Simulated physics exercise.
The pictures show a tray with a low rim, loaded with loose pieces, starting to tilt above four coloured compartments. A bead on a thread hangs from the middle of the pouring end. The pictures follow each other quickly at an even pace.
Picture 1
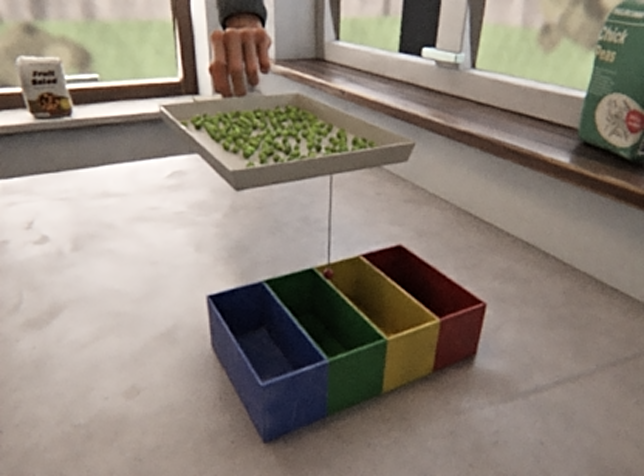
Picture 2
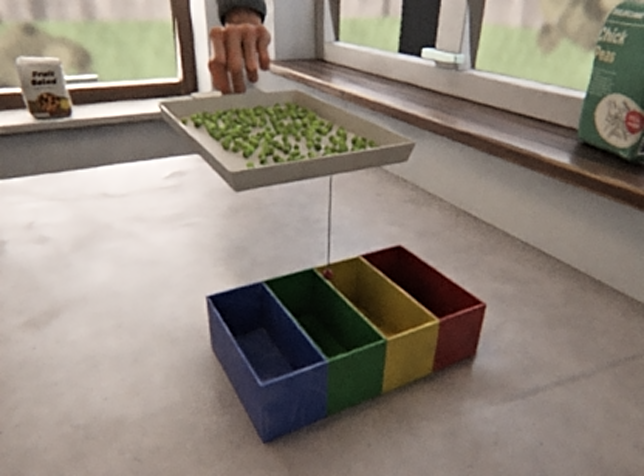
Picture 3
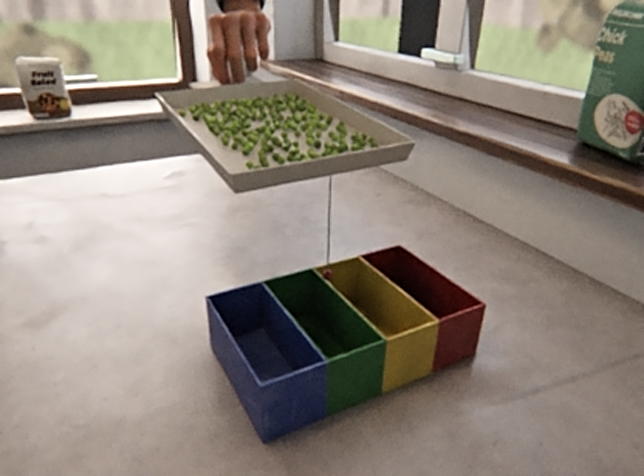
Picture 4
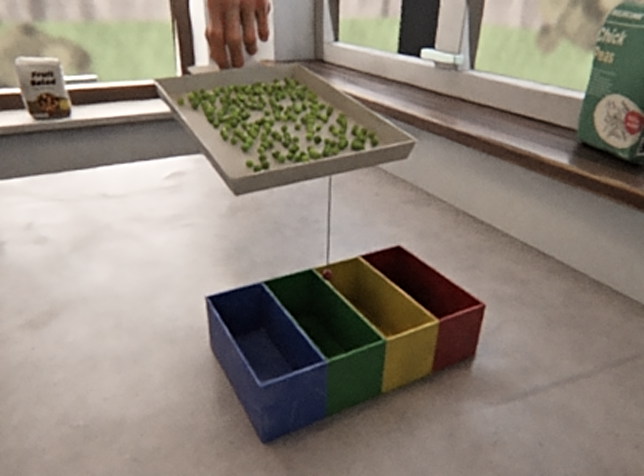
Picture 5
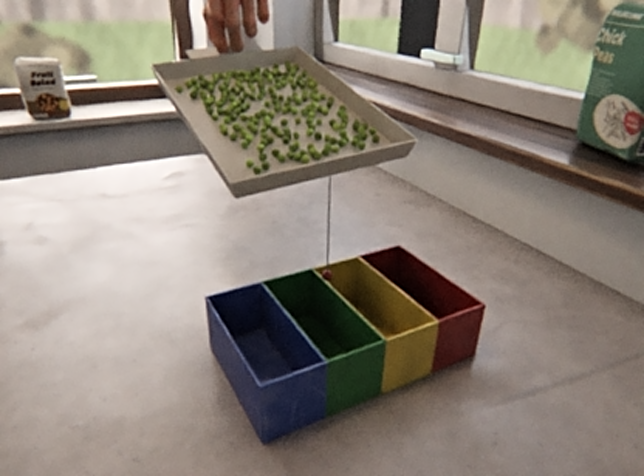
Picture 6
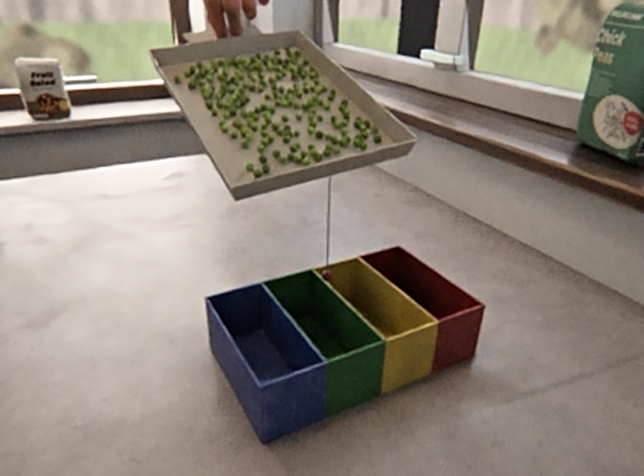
On a pale tabletop near the windows, a hand steadily lifted the back of a shallow tray of green peas, tilting it toward its front left corner above a box with four coloured compartments.
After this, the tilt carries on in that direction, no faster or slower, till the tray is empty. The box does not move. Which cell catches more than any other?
The blue one ends fullest.
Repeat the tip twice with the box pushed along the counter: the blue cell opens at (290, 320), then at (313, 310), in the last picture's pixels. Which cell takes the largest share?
One: Blue. Two: Blue.
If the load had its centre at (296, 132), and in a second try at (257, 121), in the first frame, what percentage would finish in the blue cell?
Near 60 % and 70 %.
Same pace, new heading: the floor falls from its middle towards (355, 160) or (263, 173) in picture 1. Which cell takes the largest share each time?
At the first place that red cell, at the second the cell in blue.
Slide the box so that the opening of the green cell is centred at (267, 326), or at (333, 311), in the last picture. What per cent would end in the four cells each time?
The first gives 100 %, the second 90 %.
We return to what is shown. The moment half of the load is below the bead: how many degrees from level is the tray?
Roughly 105°.
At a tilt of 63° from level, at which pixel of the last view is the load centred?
Around (279, 180).
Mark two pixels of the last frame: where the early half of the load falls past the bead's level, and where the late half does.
At about (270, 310), then at (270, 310).
Soon, tray tipped steeply; most on the tray; a small part in the blue cell; a stray few in the green cell; a small part falling or outside the box.
A while on, tray tipped past a quarter turn; about a quarter on the tray; about a third in the blue cell; a small part in the green cell; about a quarter falling or outside the box.
Towards the end, tray tipped past a quarter turn; about two thirds in the blue cell; about a quarter in the green cell; a stray few in the yellow cell; a stray few falling or outside the box.
Finally, tray tipped past a quarter turn; about two thirds in the blue cell; about a quarter in the green cell; a stray few in the yellow cell; none in the red cell; a stray few outside the box.
